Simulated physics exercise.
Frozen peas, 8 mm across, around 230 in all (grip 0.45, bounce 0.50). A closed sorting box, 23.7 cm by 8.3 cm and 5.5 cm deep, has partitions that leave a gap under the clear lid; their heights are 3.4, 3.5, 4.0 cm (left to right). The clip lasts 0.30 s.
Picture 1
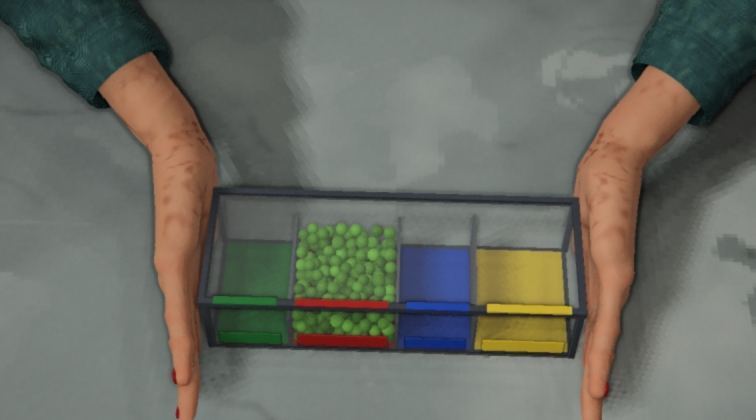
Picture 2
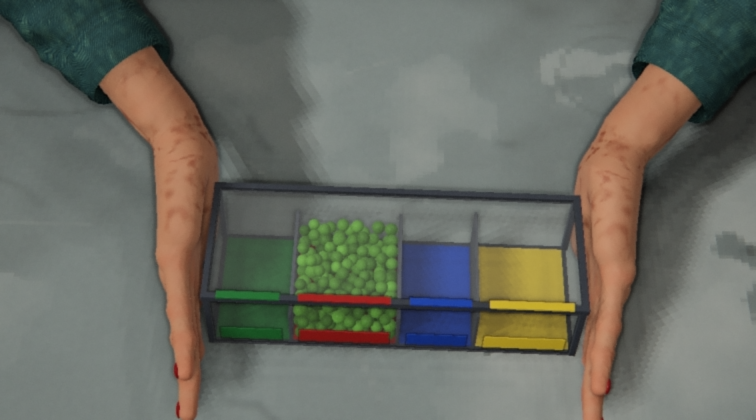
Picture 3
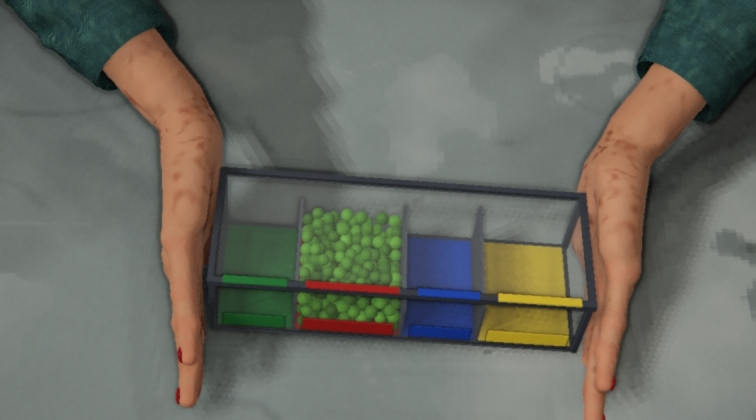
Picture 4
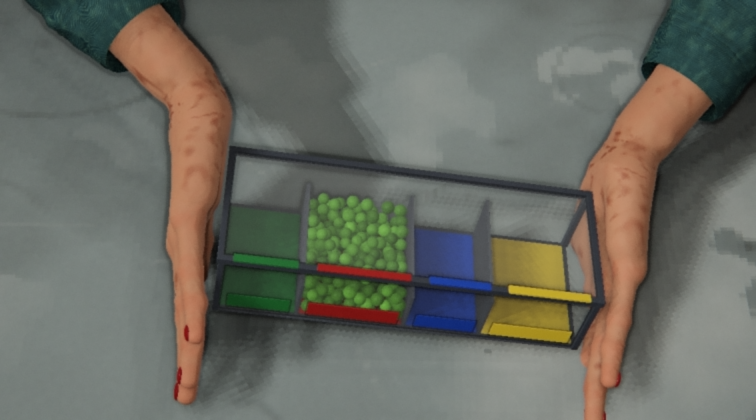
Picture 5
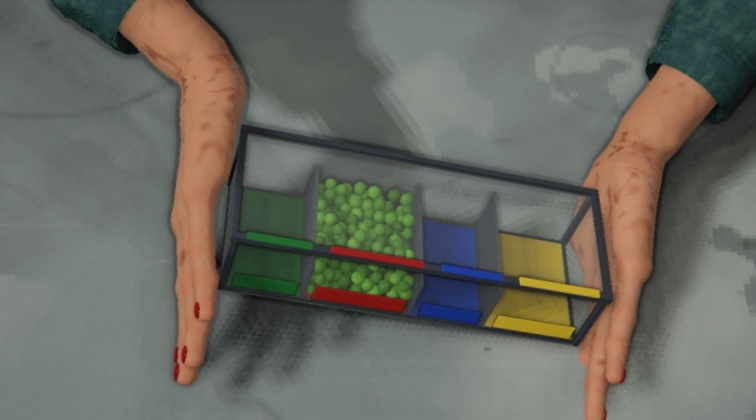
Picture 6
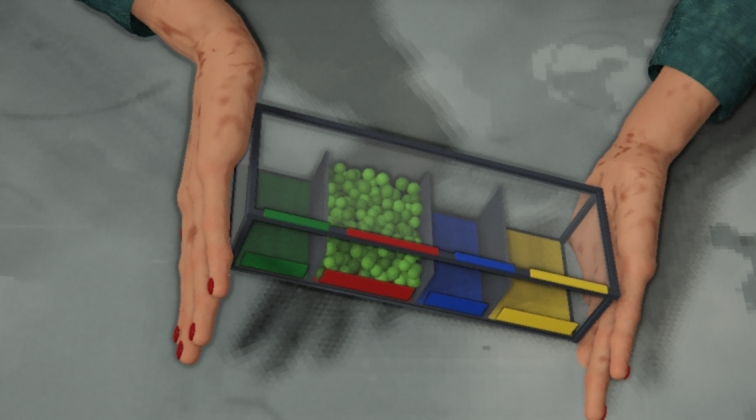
On a grey surface, two hands tilting a clear compartment box down to the right, green balls staying in the red section.
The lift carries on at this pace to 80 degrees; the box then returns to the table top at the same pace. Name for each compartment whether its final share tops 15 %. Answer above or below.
Red compartment: Above; blue compartment: Above; green compartment: Below; yellow compartment: Above.
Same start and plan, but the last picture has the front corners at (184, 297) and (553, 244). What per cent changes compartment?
Then about 40 per cent.
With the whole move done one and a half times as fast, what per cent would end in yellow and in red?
Yellow 20, red 60.
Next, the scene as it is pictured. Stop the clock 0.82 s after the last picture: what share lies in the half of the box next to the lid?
Some 40 per cent.
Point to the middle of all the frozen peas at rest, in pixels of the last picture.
Around (390, 272).
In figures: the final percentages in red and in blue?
Red 50, blue 25.
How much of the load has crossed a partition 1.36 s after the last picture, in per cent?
About 50 per cent.
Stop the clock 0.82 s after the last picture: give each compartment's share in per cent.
Red 75, blue 20, green 0, yellow 10.
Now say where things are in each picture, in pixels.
The first picture shows box tilt 0 degrees, front corners at (205, 300) and (580, 311); red 100 %.
The second picture shows box tilt 1 degrees, front corners at (207, 294) and (583, 308).
The third picture shows box tilt 5 degrees, front corners at (214, 278) and (590, 304), lowest corner right back.
The fourth picture shows box tilt 10 degrees, front corners at (224, 257) and (598, 300), lowest corner right back.
The fifth picture shows box tilt 15 degrees, front corners at (237, 234) and (605, 296), lowest corner right back.
The sixth picture shows box tilt 20 degrees, front corners at (254, 211) and (612, 292), lowest corner right back; red 100 %.
Then, 0.82 s after the last picture, tilt 79 degrees; red 75 %, blue 20 %, yellow 10 %.
Then, 1.36 s after the last picture, tilt 34 degrees; red 50 %, blue 25 %, yellow 20 %.
Then, 1.97 s after the last picture, tilt 0 degrees; red 50 %, blue 25 %, yellow 20 %.
In the end, red 50 %, blue 25 %, green 0 %, yellow 20 %.
